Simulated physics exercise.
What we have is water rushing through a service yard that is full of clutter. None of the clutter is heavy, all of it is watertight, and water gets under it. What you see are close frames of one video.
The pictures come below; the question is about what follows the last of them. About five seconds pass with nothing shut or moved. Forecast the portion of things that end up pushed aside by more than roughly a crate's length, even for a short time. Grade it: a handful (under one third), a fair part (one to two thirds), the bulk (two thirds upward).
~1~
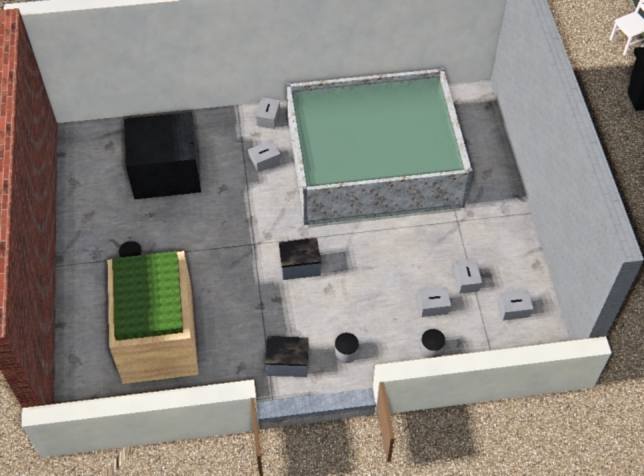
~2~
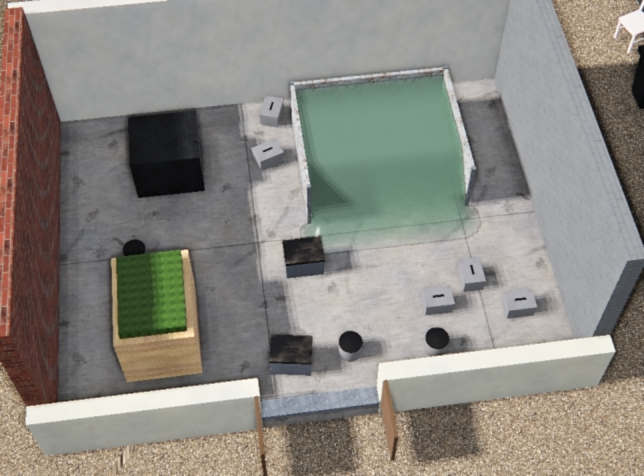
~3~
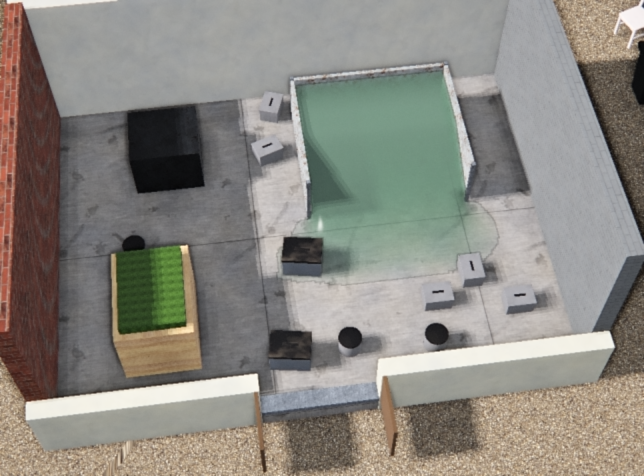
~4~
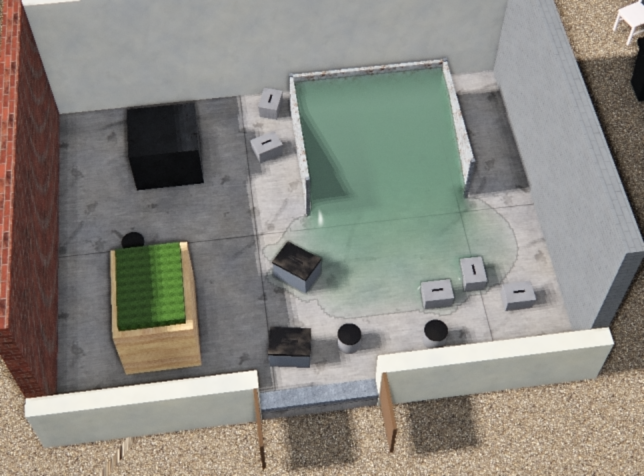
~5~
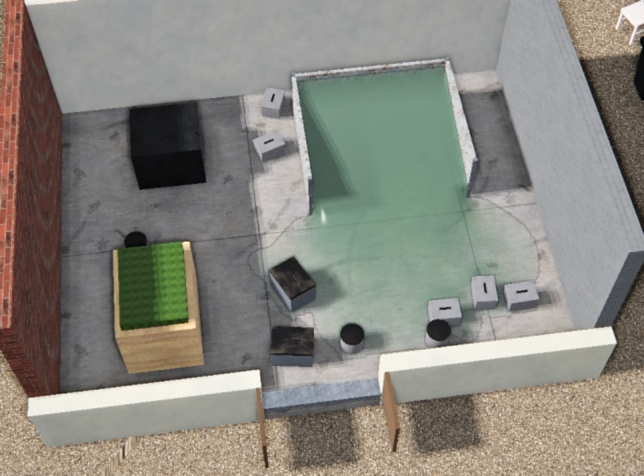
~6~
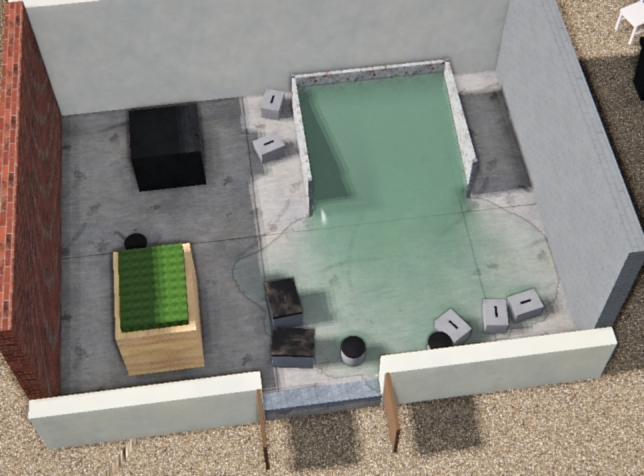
The bulk.
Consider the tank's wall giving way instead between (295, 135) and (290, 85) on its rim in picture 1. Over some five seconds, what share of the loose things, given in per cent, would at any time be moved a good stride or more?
By my reckoning, around 50 percent.
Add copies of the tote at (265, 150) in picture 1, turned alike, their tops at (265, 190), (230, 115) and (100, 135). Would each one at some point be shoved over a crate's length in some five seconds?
The first sits tight, the second sits tight, the third sits tight.
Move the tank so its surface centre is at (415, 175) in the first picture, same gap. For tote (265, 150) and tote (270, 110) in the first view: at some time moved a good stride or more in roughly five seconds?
Stopped short, then made the full stretch.
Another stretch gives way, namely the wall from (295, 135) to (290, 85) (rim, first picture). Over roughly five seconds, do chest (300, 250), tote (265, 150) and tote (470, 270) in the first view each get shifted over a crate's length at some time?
Travels that far, travels that far, falls short.
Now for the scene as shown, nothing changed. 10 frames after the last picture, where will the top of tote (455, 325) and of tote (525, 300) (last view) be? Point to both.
Expect them at roughly (522, 318) and roughly (572, 305).
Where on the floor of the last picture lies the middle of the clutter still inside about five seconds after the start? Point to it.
About (340, 196).
A moment on, 5 of 10 are well off their spots; 3 afloat.
Next, 7 of 10 are well off their spots; 5 afloat.
Later, 7 of 10 are well off their spots; 5 afloat.
In the end, 7 of 10 are well off their spots, and 7 have been at some point; 5 afloat.
